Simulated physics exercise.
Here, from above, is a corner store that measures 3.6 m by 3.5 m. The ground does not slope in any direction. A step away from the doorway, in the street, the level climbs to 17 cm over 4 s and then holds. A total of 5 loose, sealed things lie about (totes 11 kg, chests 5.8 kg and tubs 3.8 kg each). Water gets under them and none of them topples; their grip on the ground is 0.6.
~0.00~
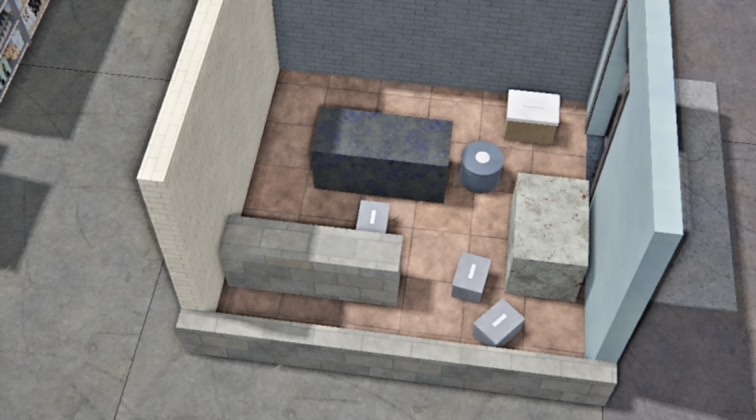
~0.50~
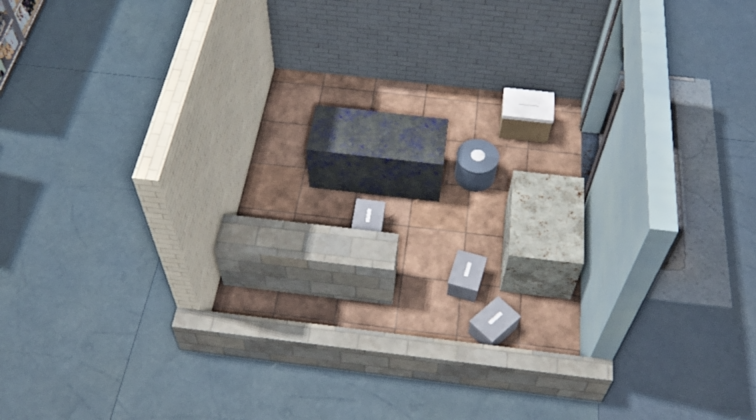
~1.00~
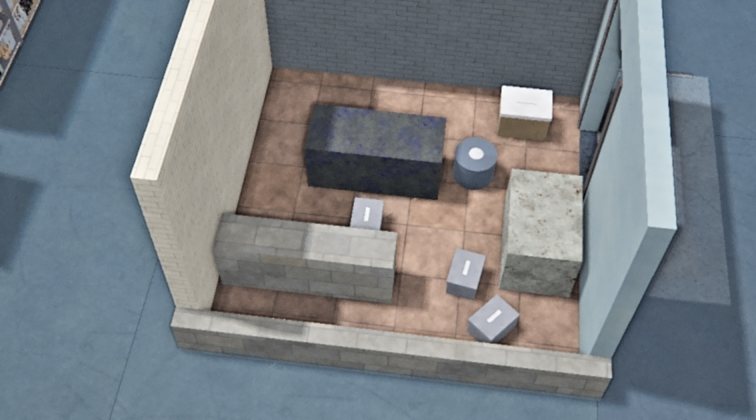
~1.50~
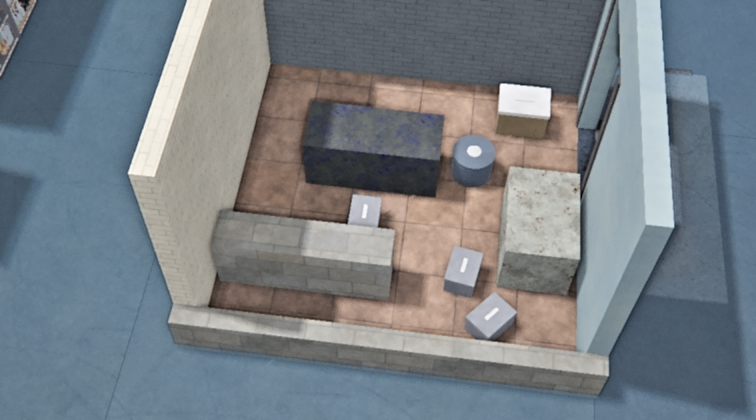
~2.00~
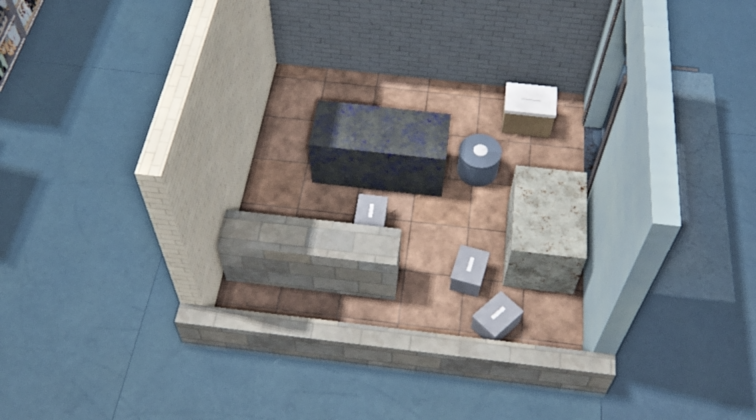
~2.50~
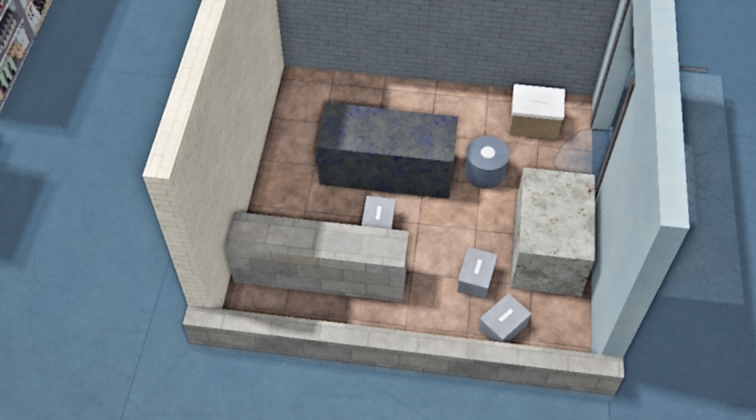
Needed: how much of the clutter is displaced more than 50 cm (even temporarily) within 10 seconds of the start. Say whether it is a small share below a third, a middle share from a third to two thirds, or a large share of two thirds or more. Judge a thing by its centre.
A middle share, from a third to two thirds.
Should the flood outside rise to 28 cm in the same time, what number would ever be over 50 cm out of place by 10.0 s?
Count: 5.
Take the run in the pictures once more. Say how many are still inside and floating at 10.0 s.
At that time, 2.
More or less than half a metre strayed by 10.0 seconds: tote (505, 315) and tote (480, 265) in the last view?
The first is within the limit and the second is within the limit.
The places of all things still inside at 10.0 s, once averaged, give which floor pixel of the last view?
Centre of the remaining things: Roughly (429, 261).
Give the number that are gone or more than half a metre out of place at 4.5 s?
The answer is 0.
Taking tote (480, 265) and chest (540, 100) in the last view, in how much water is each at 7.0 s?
Some 2 cm at the first, some 6 cm at the second.
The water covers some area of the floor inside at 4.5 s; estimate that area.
The covered patch comes to about 4.5 m2.
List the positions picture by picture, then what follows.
The first picture shows a tote at (373, 218) rests on the ground; a tote at (499, 321), on the bottom; water covers 0.0 m2; 0 of 5 have shifted.
The second picture shows a tote at (369, 216), on the bottom; a tote at (495, 319) rests on the ground; water covers 0.0 m2; 0 of 5 have shifted.
The third picture shows a tote at (367, 215), on the bottom; a tote at (494, 317), on the bottom; water covers 0.0 m2; 0 of 5 have shifted.
The fourth picture shows a tote at (365, 212), on the bottom; a tote at (492, 314) rests on the ground; water covers 0.0 m2; 0 of 5 have shifted.
The fifth picture shows a tote at (371, 211), on the bottom; a tote at (498, 314) rests on the ground; 0.0 m2 under water; 0 of 5 have shifted.
The sixth picture shows a tote at (379, 214) rests on the ground; a tote at (506, 316), on the bottom; 0.3 m2 under water; 0 of 5 have shifted.
After 3.5 s 0 of 5 are over 50 cm from their spots; 0 afloat.
After 4.5 s 0 of 5 are over 50 cm from their spots; 1 afloat.
After 7.0 s 2 of 5 are over 50 cm from their spots; 2 afloat.
After 10.0 s 2 of 5 are over 50 cm from their spots, and 2 have been at some point; 2 afloat.
